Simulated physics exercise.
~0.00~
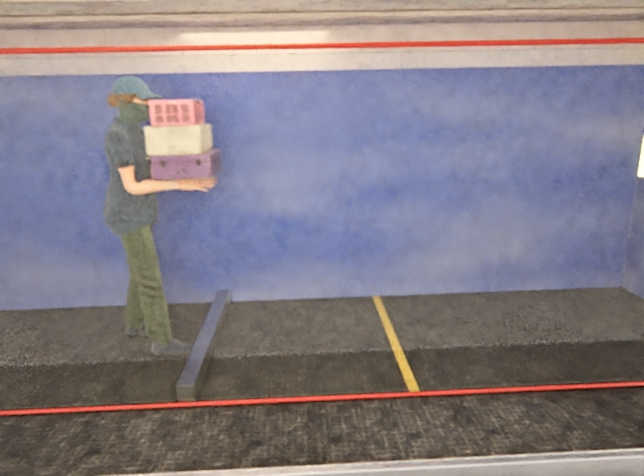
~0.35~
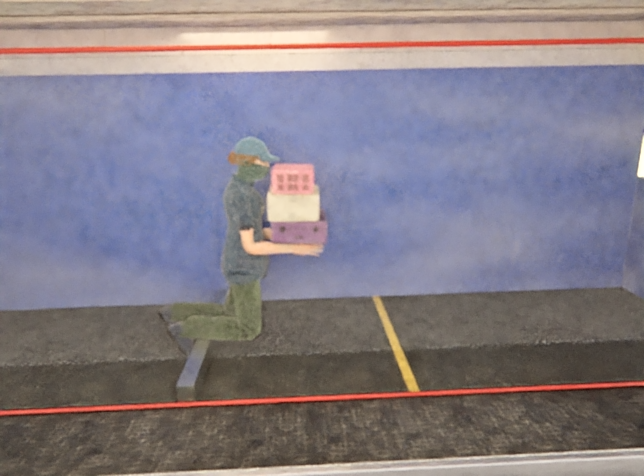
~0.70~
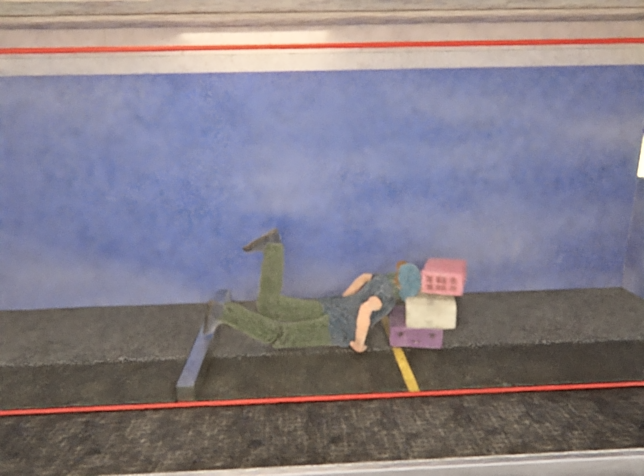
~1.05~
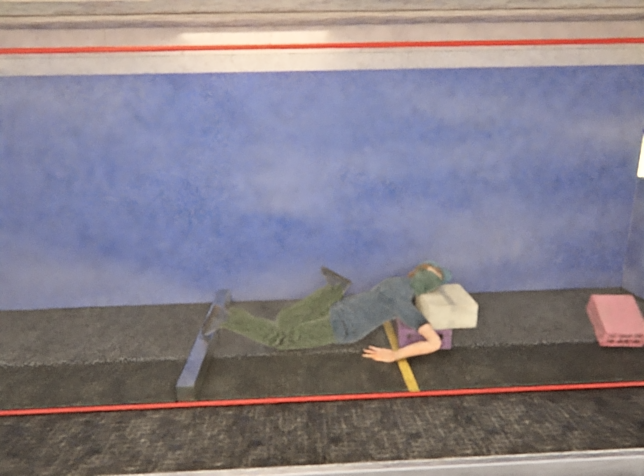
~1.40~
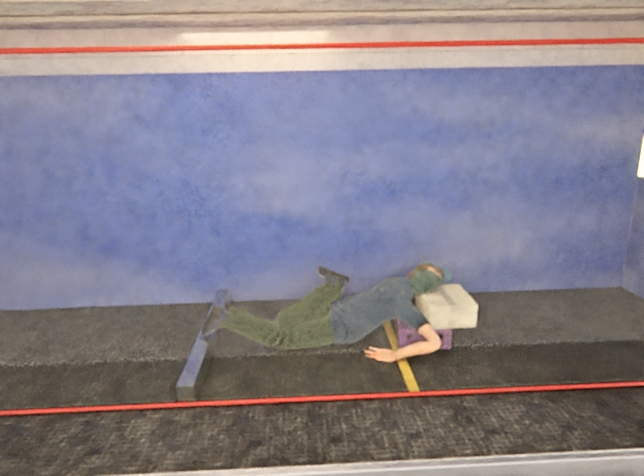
A person in a cap carrying a pink crate, white parcel and purple toolbox pitches right over a low rail and falls face down, the crate sliding out of view while the head, parcel and toolbox come to rest past the yellow line.
